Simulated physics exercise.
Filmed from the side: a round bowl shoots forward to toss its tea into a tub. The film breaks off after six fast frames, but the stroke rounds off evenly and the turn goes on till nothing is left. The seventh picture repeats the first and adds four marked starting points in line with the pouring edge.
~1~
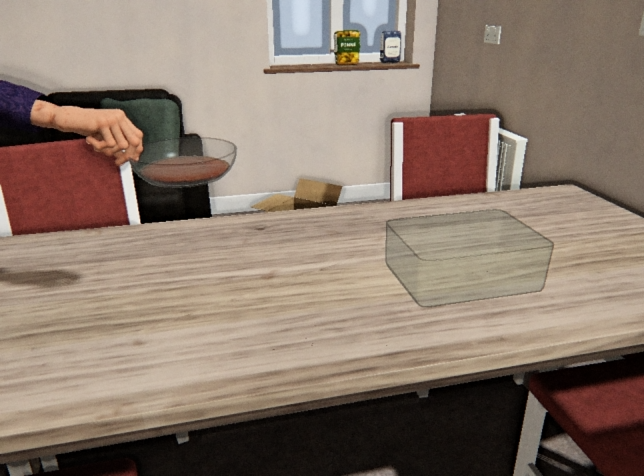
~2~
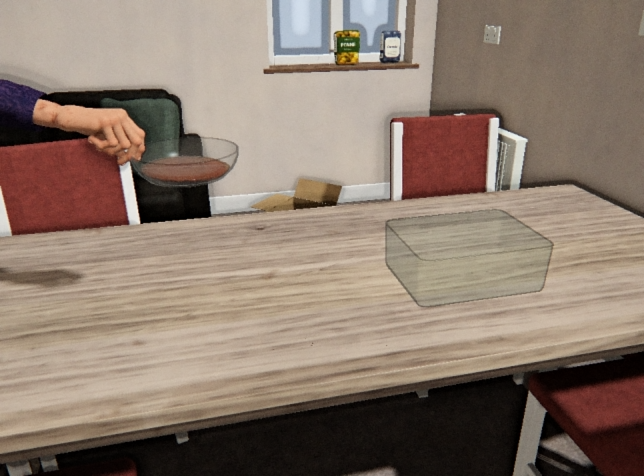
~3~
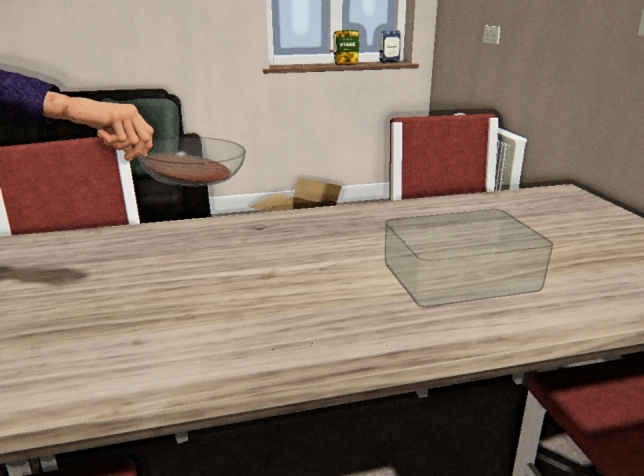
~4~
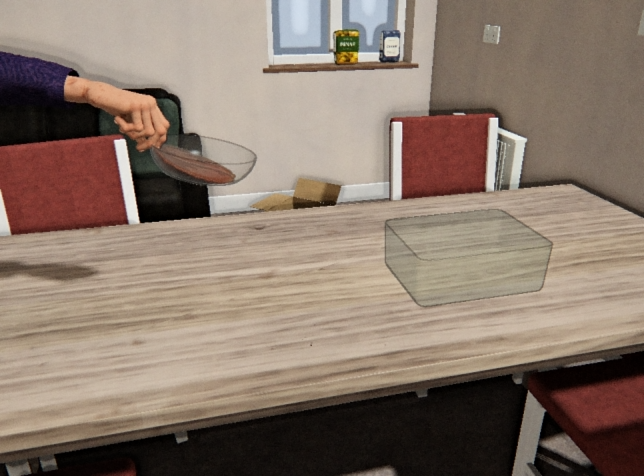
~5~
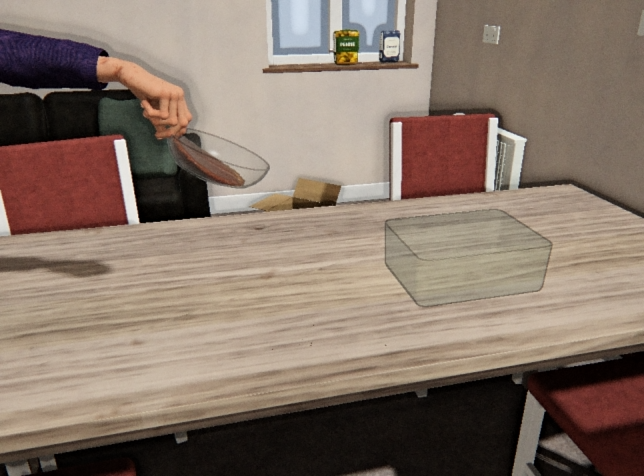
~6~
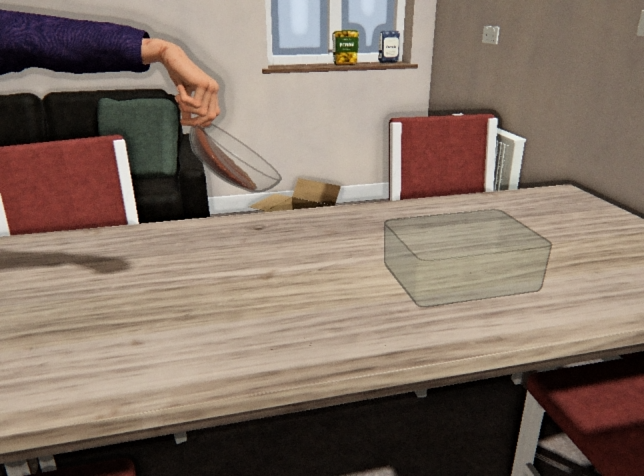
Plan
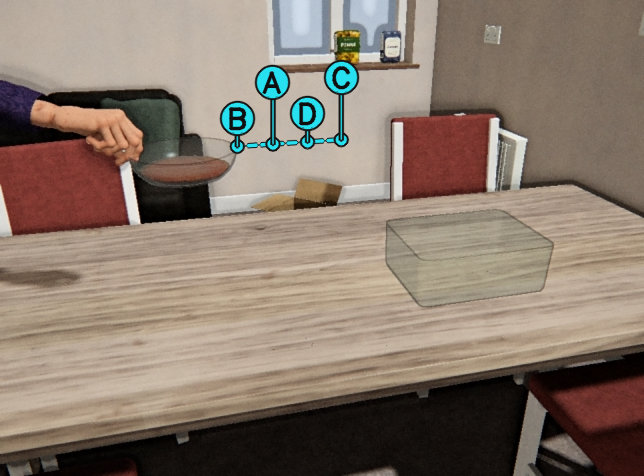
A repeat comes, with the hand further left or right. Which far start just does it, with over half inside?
Go for A.
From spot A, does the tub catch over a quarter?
Yes.
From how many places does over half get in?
Three of the four.
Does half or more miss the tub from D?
No, not at all.
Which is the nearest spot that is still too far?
It is B.
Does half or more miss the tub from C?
No.
On the marked copy, A at (272, 144); B at (237, 146); C at (341, 139); D at (307, 141).
Choosing A, about 78 % lands in the tub, 8 % falls short and 14 % goes beside or beyond.
Choosing B, about 21 % lands in the tub, 72 % falls short and 7 % goes beside or beyond.
Choosing C, about 90 % lands in the tub, 8 % falls short and 3 % goes beside or beyond.
Choosing D, about 78 % lands in the tub, 5 % falls short and 17 % goes beside or beyond.
